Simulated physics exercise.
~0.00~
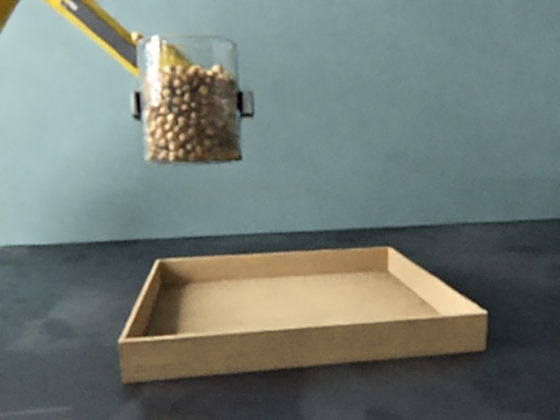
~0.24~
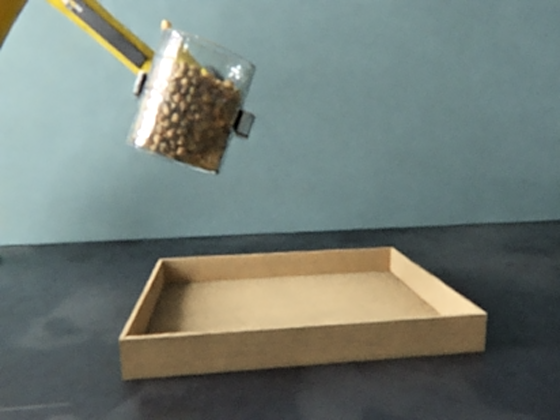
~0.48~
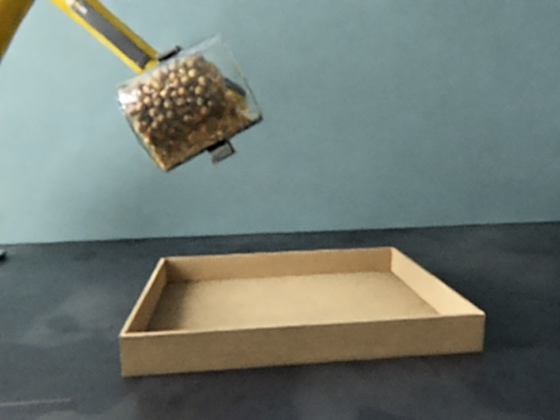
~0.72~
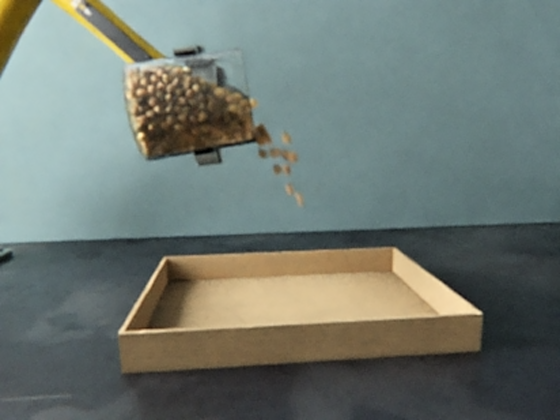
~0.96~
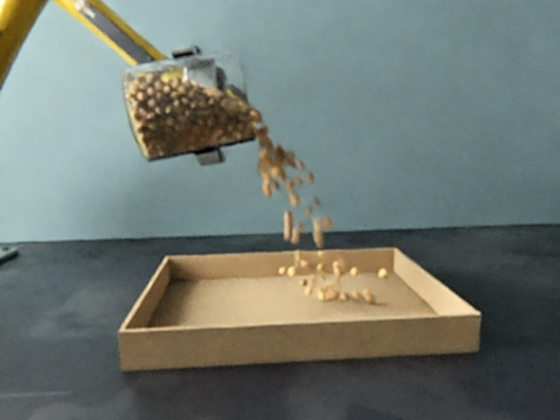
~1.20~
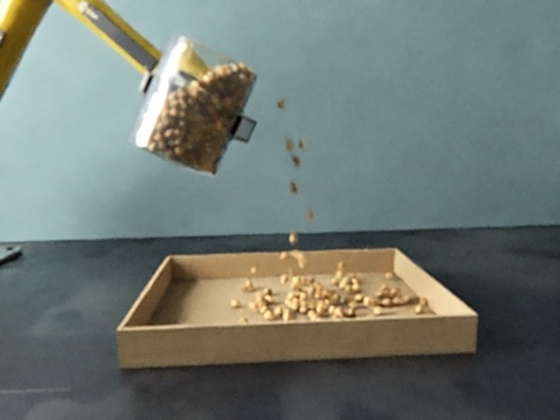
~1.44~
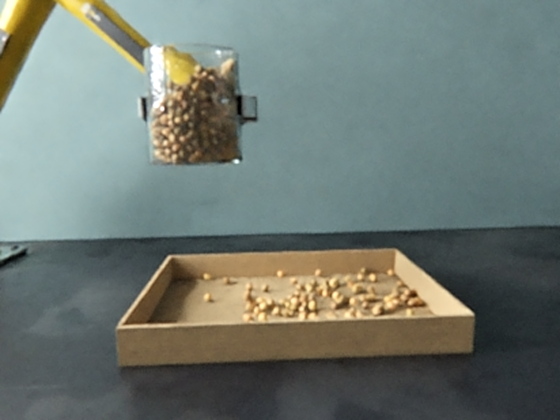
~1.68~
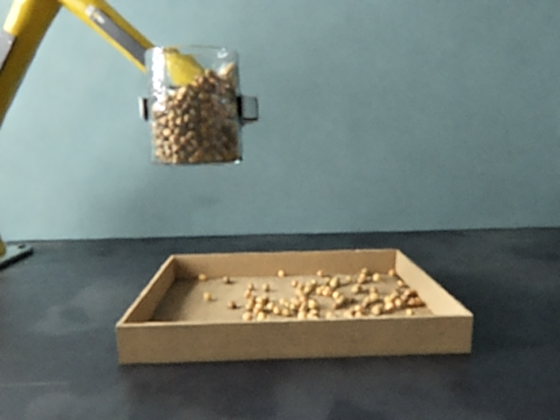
A yellow robotic arm tipped a clear beaker of dried chickpeas onto its side above a shallow wooden tray, spilling a stream of them to the right, then turned it upright again, leaving most still inside and a small scattering in the tray.
